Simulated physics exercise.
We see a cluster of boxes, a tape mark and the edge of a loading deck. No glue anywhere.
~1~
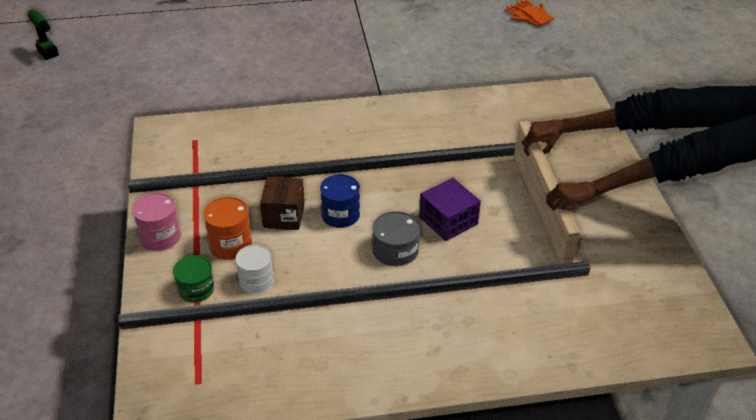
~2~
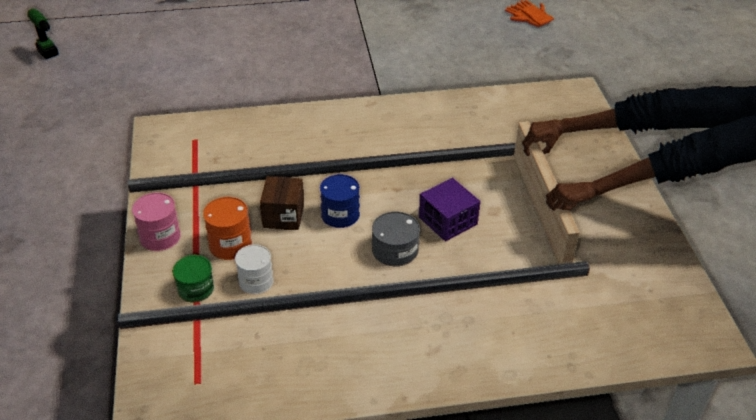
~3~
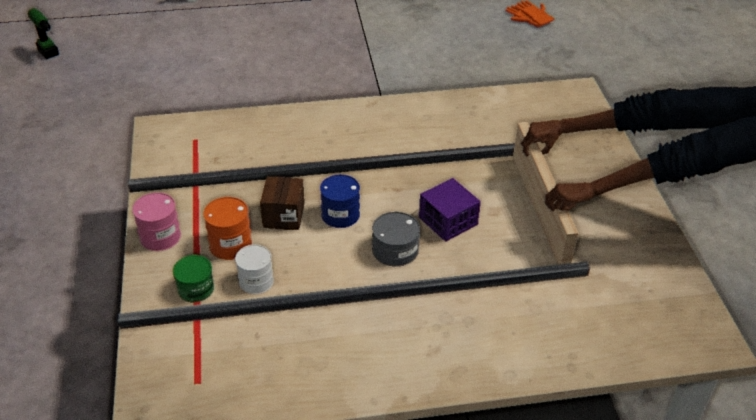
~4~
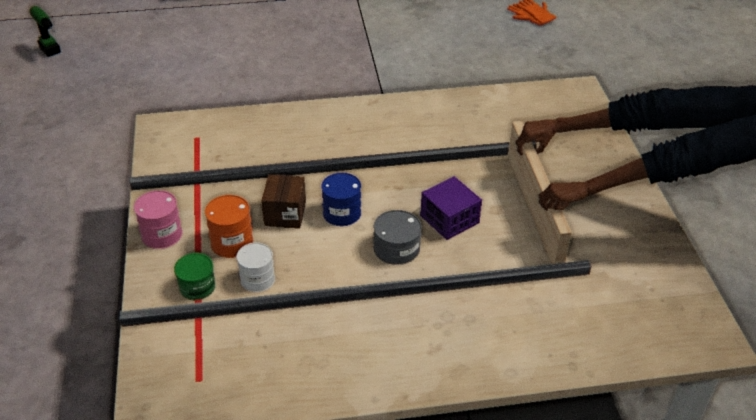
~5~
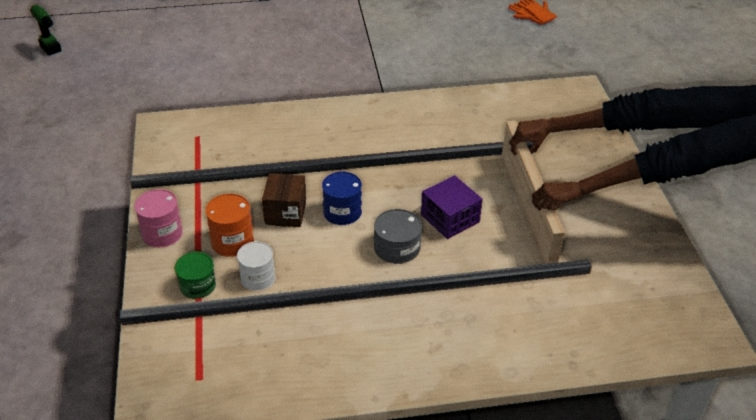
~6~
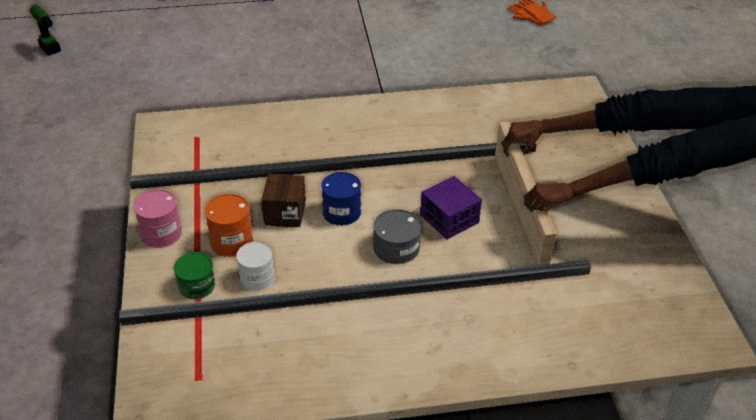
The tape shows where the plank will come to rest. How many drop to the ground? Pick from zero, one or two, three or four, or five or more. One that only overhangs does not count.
The number that fall off is one or two.
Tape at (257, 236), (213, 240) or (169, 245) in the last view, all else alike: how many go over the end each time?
It would be 0, 1 and 4.
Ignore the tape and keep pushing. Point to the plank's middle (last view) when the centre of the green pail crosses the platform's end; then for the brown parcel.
For the green pail at (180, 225), for the brown parcel at (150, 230).
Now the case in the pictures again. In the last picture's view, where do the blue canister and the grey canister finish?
The blue canister stops around (131, 216); the grey canister around (172, 257).
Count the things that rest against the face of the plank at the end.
It touches 4.
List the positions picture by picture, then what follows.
In the first frame, pink canister (157, 222); green pail (194, 279); orange canister (228, 228); plank (544, 191); tape (196, 245).
In the second frame, green pail (194, 279); brown parcel (283, 203).
In the third frame, orange canister (228, 228); plank (543, 192).
In the fourth frame, pink canister (159, 220); white canister (256, 267).
In the fifth frame, green pail (196, 276); purple crate (451, 207).
In the sixth frame, pink canister (158, 219); green pail (195, 276); orange canister (229, 225); plank (523, 192); tape (197, 242).
Early on, none off yet; pink canister at rest near (158, 219); green pail at rest near (195, 276); orange canister at rest near (229, 225).
A while later, none off yet; pink canister moving near (155, 219); green pail travelled a little near (187, 277); orange canister travelled about its own width near (195, 239).
Finally, the number that fall off is one or two; lost, pink canister.
